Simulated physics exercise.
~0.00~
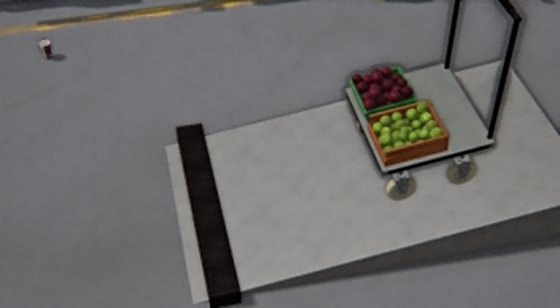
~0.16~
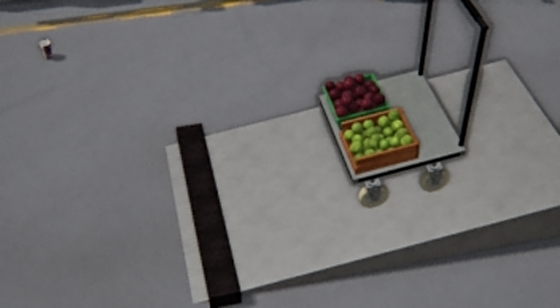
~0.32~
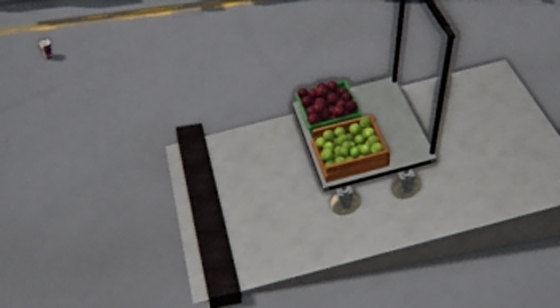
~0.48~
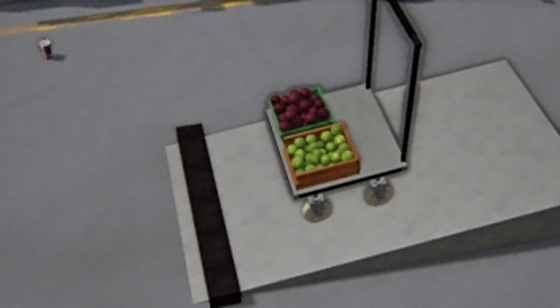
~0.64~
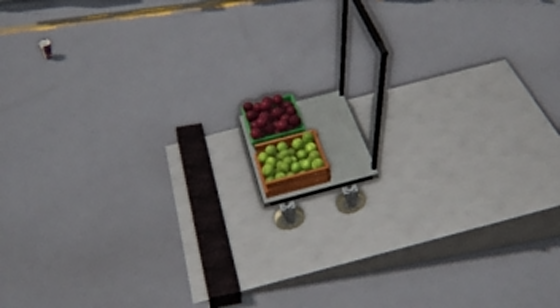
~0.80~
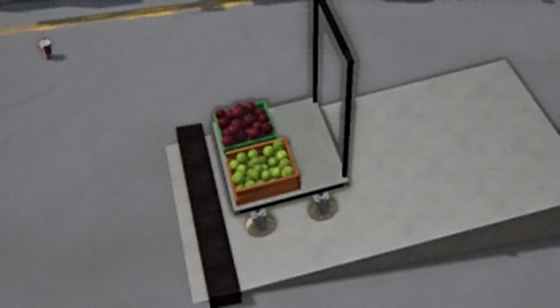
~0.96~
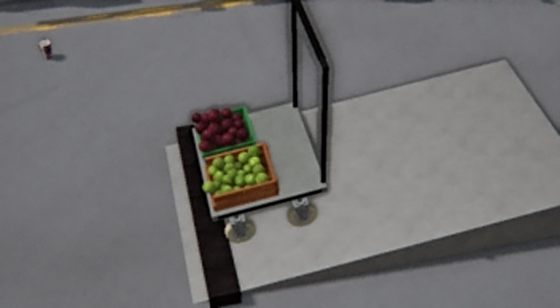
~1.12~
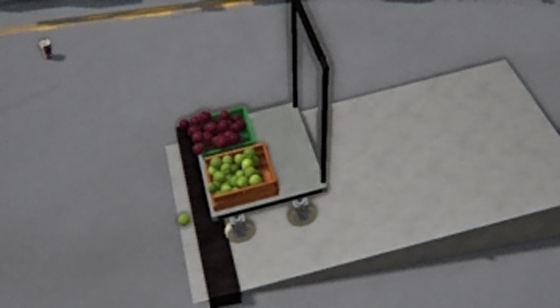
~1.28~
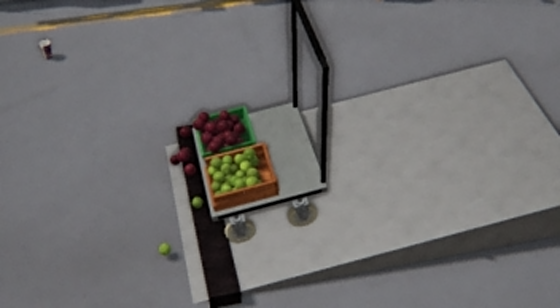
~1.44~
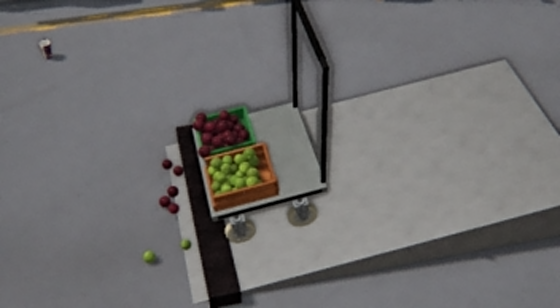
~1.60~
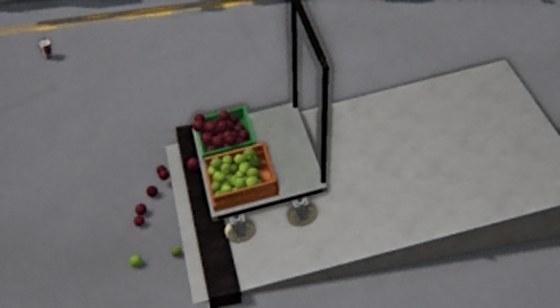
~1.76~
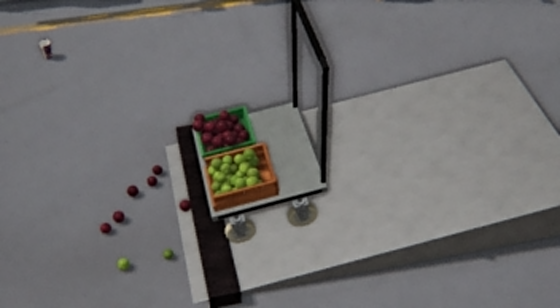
The footage shows a flatbed trolley carrying a wooden tub of green apples and a green tub of red onions left down a ramp, stopping upright at a dark sill. A couple of apples and several onions spill onto the ground to the left, while most stay aboard.
